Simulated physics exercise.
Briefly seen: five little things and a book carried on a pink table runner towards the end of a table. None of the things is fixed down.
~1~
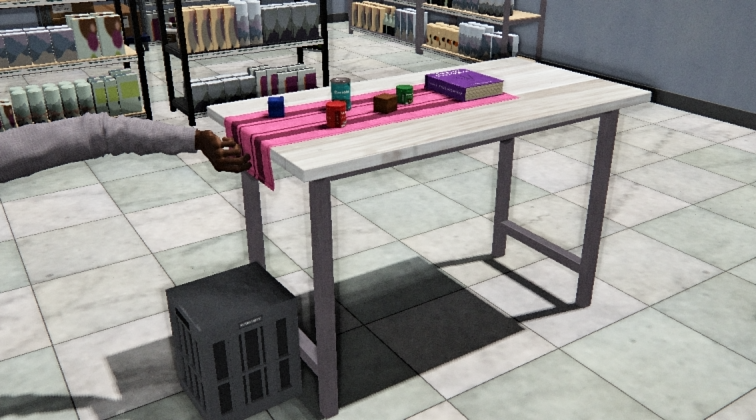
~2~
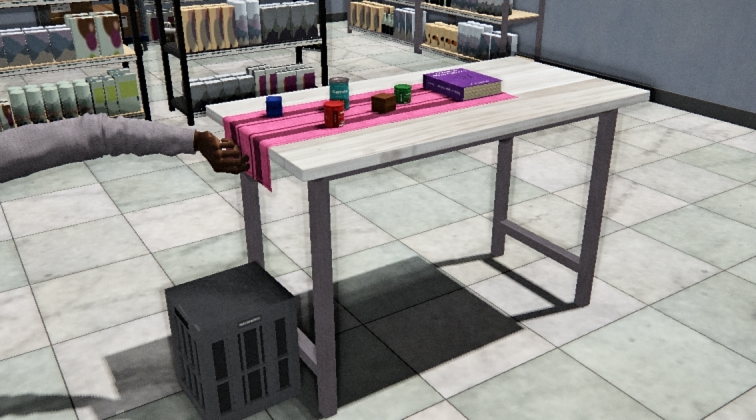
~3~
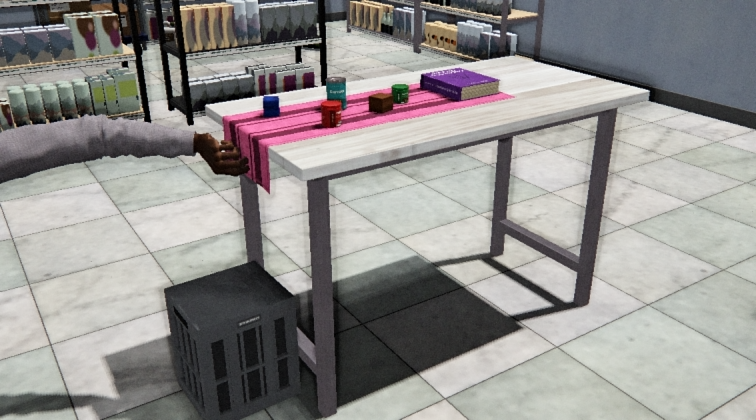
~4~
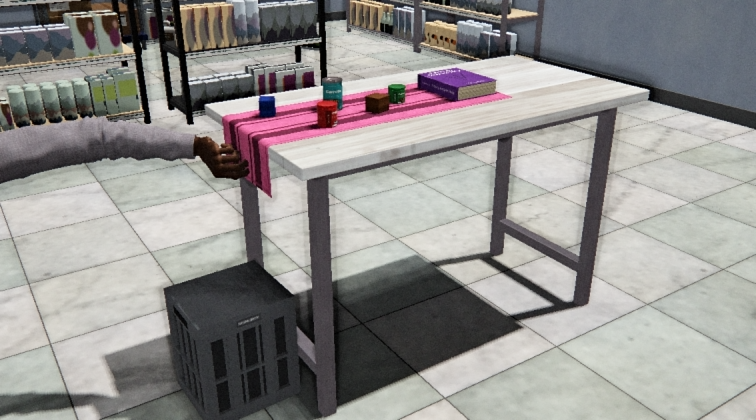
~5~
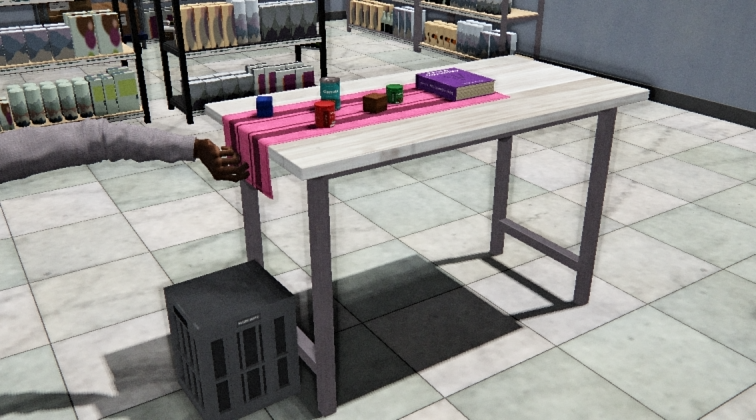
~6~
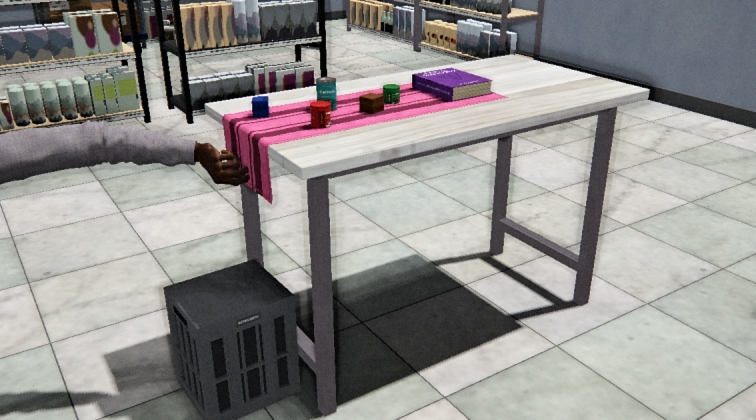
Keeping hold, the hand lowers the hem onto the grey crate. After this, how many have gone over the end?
I'd say the tally of dropped things is a trio in the end.
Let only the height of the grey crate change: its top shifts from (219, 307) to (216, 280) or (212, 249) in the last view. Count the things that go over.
Then 2, then 1.
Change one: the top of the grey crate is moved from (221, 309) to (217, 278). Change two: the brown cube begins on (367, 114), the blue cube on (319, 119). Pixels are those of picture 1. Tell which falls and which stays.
As for the brown cube, it stays in place; as for the blue cube, it leaves the top.
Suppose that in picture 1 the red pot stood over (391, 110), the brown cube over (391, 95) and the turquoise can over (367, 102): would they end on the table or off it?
Red pot - stays aboard, brown cube - stays aboard, turquoise can - stays aboard.
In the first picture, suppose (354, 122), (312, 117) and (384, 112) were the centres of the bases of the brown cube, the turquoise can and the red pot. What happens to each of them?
Looks like the brown cube ends up down, the turquoise can ends up down, and the red pot hangs in there.
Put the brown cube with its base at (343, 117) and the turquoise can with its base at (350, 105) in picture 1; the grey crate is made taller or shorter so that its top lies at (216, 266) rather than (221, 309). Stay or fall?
Well, the brown cube is safe, and the turquoise can is safe.
Soon after, hem near (250, 223); blue cube gone.
After that, hem near (252, 259); blue cube and red pot gone.
And then, hem on the crate; blue cube, red pot and turquoise can gone.
In the end, hem on the crate; blue cube, red pot and turquoise can gone. The table loses three.
